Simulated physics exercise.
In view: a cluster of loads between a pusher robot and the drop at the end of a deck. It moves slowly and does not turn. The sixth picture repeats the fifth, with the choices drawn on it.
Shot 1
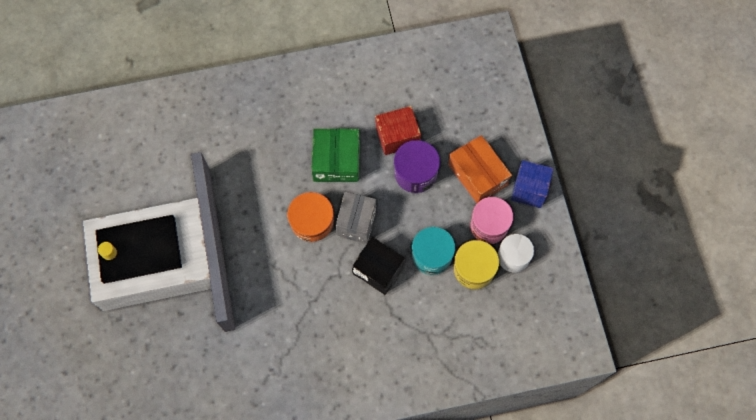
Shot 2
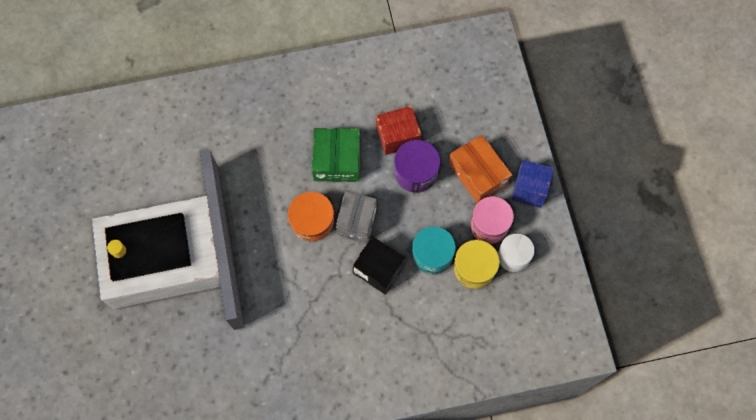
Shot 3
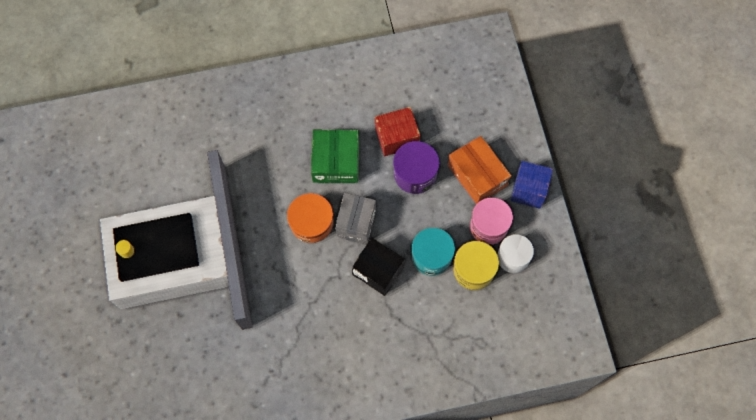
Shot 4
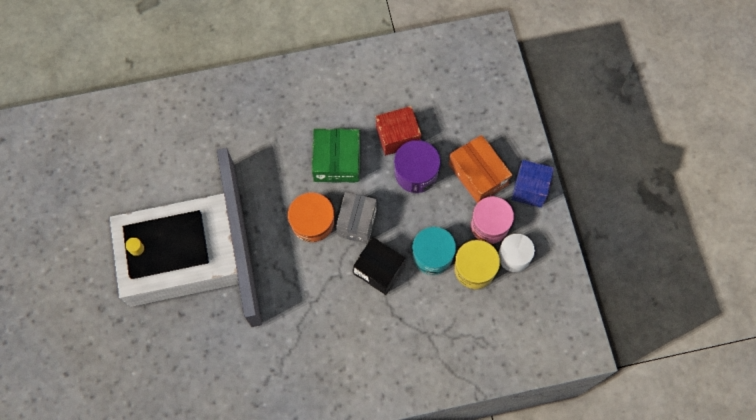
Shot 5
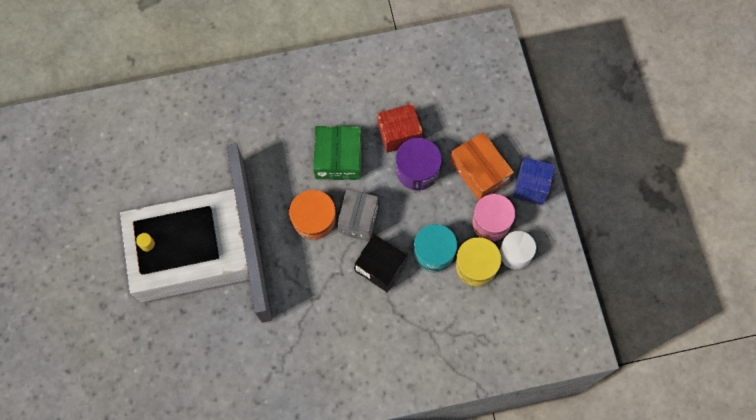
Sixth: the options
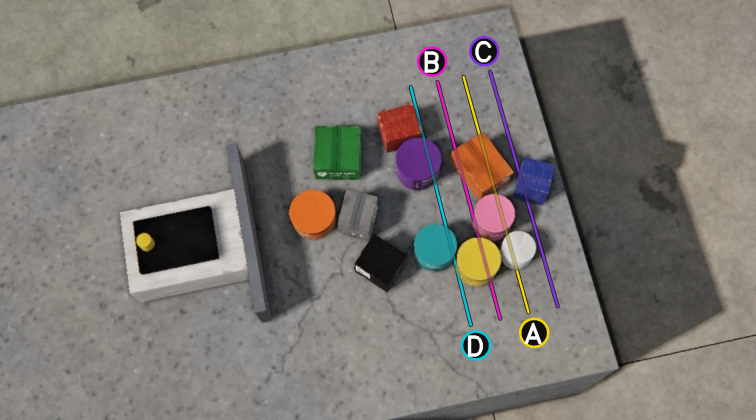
On a grey concrete deck, a white pusher robot slides slowly right toward colourful loads.
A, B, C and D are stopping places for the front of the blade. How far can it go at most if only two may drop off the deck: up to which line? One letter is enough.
No third one falls up to B.
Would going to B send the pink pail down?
No.
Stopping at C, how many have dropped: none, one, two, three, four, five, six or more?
Six or more.
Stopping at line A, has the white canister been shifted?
Yes.
On the marked copy, A at (495, 189); B at (467, 195); C at (522, 183); D at (439, 201).
Following B. Soon after the start, robot (263, 221); green box (344, 150); grey parcel (392, 214).
Later, robot (344, 205); blue crate (542, 183); white canister (540, 248).
In the end, robot (404, 192); blue crate over the edge; orange parcel over the edge; two fallen.
As for the rest, A drops three; C drops seven; D is within the limit but short.
